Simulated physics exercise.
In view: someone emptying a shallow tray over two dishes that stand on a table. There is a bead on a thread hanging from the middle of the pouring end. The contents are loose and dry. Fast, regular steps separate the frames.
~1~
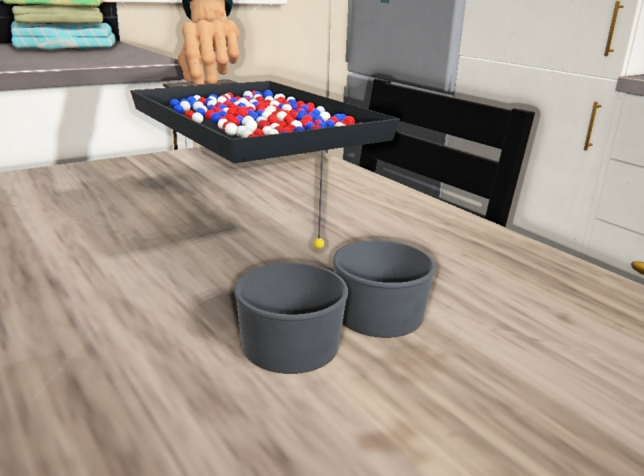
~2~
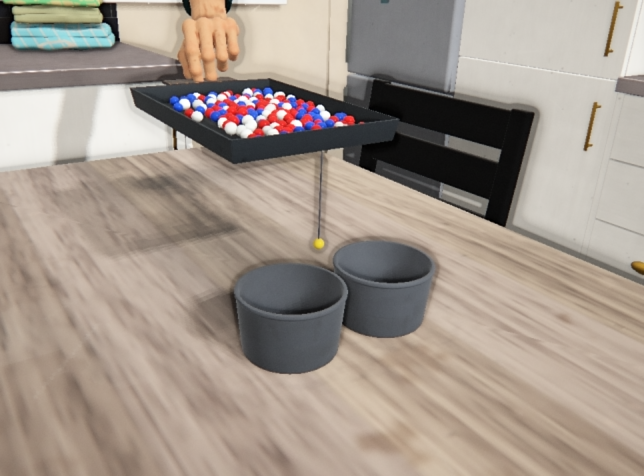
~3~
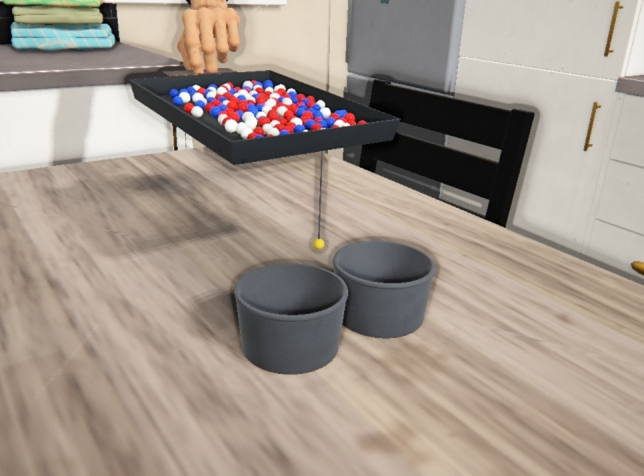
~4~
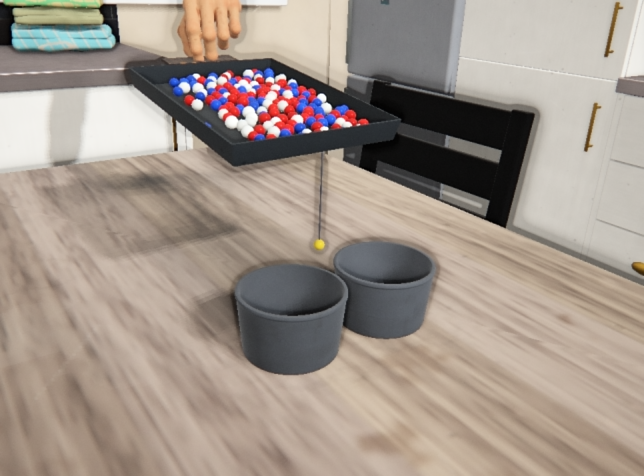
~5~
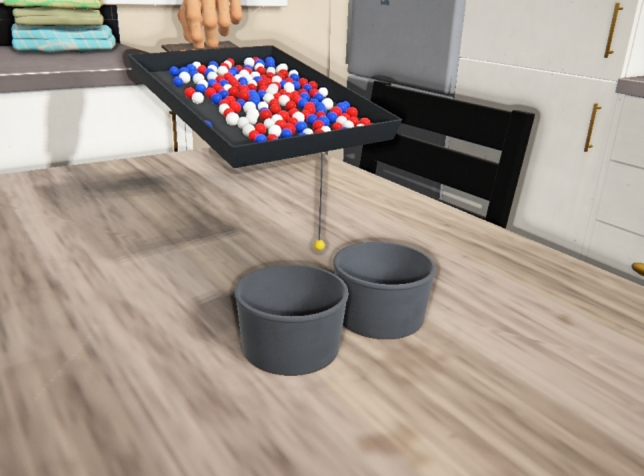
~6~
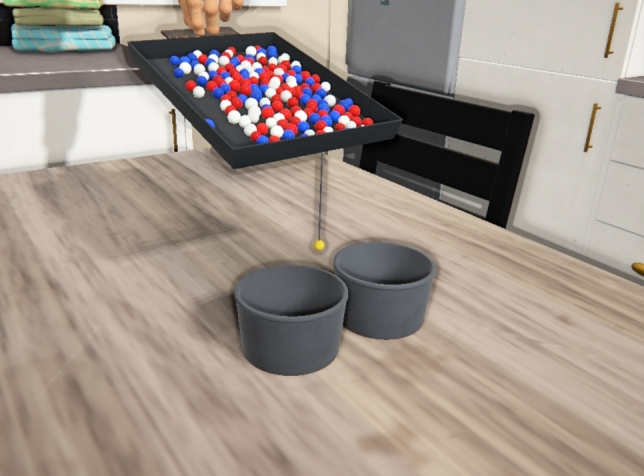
A shallow dark tray full of red, white and blue plastic beads hangs above a wood-topped table in a kitchen, seen from slightly above by a still camera. Two grey dishes stand side by side below it, near a yellow bead on a thread, with a black chair behind. A hand at the tray's far edge raises that side gradually, and the beads begin shifting toward the near edge.
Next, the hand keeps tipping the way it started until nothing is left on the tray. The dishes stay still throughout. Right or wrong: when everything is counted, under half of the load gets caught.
Wrong.
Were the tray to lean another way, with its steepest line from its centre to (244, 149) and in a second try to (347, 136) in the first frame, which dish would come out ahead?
The first place favours the left of the two, the second the right of the two.
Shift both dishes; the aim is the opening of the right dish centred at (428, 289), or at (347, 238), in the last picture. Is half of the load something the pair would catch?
Try 1: A minority of it. Try 2: A minority of it.
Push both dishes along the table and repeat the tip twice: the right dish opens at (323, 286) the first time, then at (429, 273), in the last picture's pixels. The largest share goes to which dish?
The first time it's the right member, the second time the left member.
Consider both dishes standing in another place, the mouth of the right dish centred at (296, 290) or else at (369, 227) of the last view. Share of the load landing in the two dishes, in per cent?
About 60 per cent, then about 0 per cent.
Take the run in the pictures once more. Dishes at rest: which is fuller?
The one to the left is fuller.
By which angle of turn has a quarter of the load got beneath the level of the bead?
Reading: Some 90°.
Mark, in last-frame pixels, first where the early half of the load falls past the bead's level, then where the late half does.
First close to (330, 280), next close to (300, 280).
Shortly afterwards, tray tipped steeply; the whole lot on the tray.
Next, tray tipped right over; near a quarter on the tray; near a quarter in the left dish; a little in the right dish; a little outside both; near a quarter in the air.
Some moments later, tray tipped past a quarter turn; near half in the left dish; a little in the right dish; near a quarter outside both.
In the end, tray tipped past a quarter turn; near half in the left dish; a little in the right dish; near a quarter outside both.
